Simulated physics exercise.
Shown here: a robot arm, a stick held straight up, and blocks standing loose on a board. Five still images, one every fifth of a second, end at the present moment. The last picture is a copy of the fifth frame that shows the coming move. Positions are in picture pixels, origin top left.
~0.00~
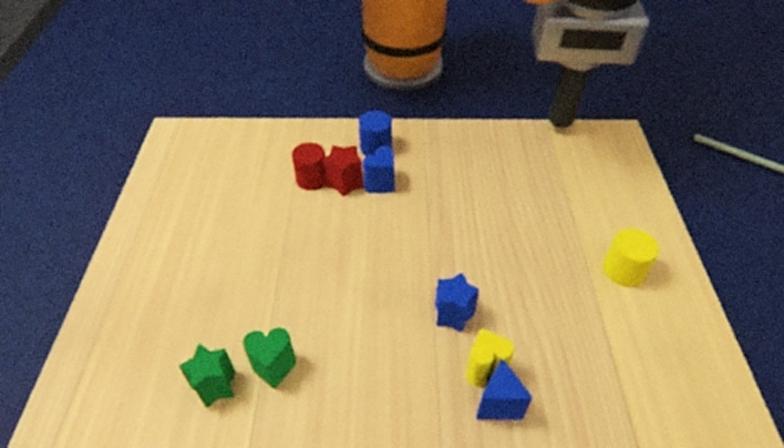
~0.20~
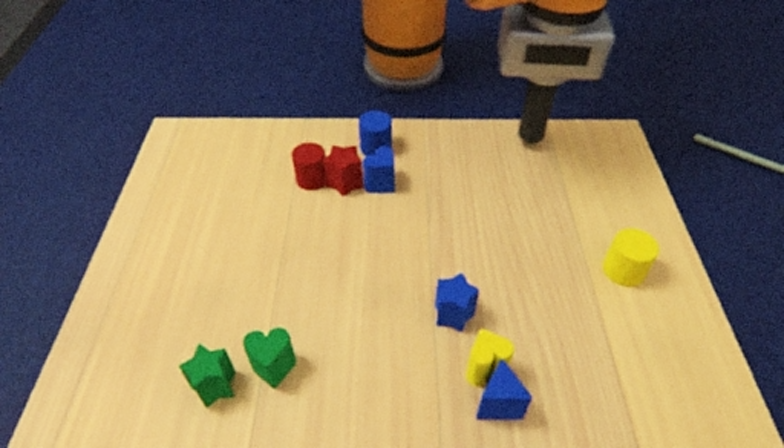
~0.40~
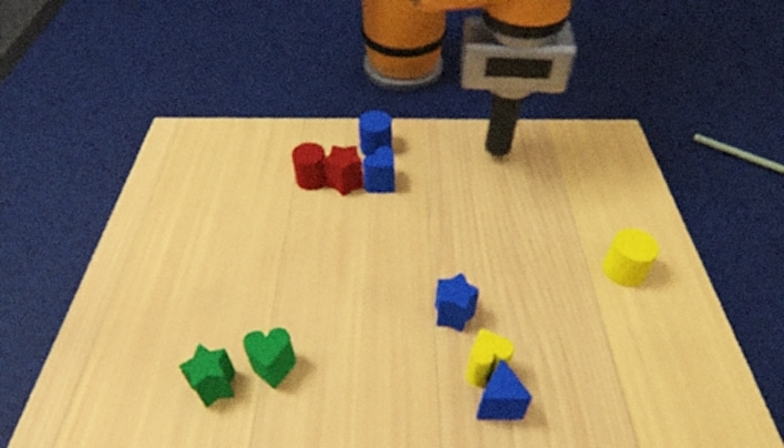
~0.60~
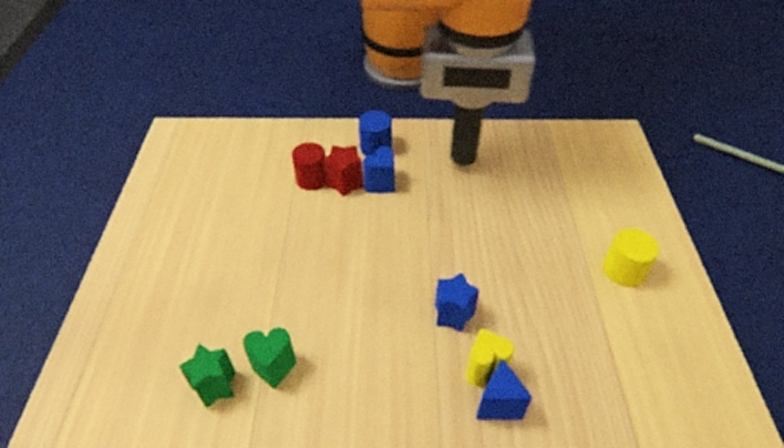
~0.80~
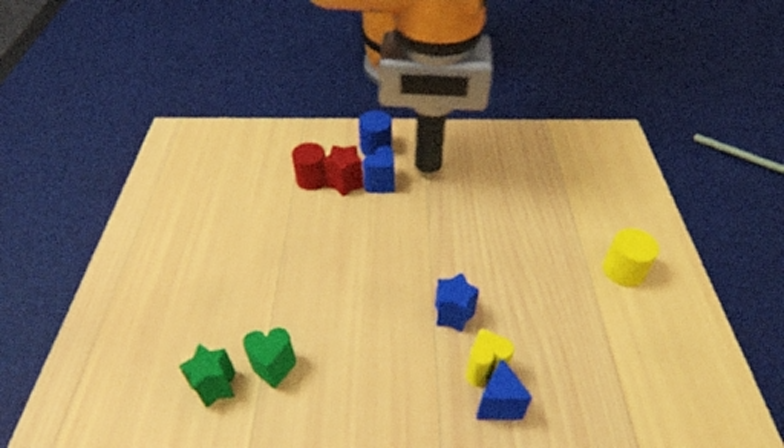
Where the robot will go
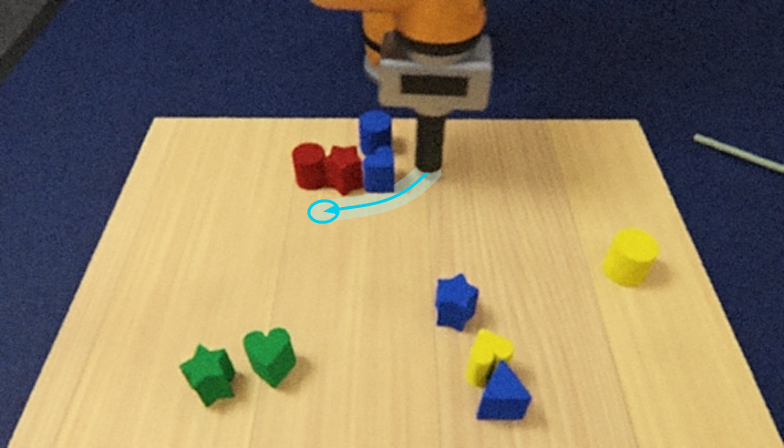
Robot arm moving a dark upright stick leftward across a wooden board's far edge, nearing red and blue blocks that stay still.
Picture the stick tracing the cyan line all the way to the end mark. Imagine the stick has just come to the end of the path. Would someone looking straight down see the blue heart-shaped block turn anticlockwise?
No, I don't think so.
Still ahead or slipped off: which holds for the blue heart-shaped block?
At the end of the path, the stick has already lost the blue heart-shaped block, which lies beside or behind it.
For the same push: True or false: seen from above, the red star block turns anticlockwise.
That statement is accurate.
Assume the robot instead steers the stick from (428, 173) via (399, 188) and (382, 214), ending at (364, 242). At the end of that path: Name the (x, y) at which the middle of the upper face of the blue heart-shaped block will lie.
My estimate: (352, 183).
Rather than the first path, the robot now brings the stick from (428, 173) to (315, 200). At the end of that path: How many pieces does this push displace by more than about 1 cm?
The number will come to 3 or more.
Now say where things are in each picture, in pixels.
In the first frame, lower end of the stick (561, 120), tops of blocks, red circular block (308, 152), red star block (343, 155), blue circular block (375, 120), blue heart-shaped block (381, 157).
In the second frame, stick (531, 135), blocks as before.
In the third frame, stick (498, 148), blocks as before.
In the fourth frame, stick (463, 157), blocks as before.
In the fifth frame, stick (428, 164), red circular block (308, 152), red star block (343, 155), blue circular block (375, 120), blue heart-shaped block (381, 157).
The drawn path runs from (428, 173) through (402, 193) and (365, 205) to (324, 211).
The first path, step by step. One third of the way, stick (402, 185); red circular block (305, 152); red star block (338, 155); blue heart-shaped block (376, 159), turned 15° clockwise.
Two thirds of the way, stick (364, 197); red circular block (300, 152); red star block (333, 150), turned 35° anticlockwise; blue heart-shaped block (364, 158), turned 75° clockwise.
At the end, stick (322, 203); red circular block (300, 152); red star block (333, 149), turned 35° anticlockwise; blue circular block not moved; blue heart-shaped block (364, 158), turned 75° clockwise.
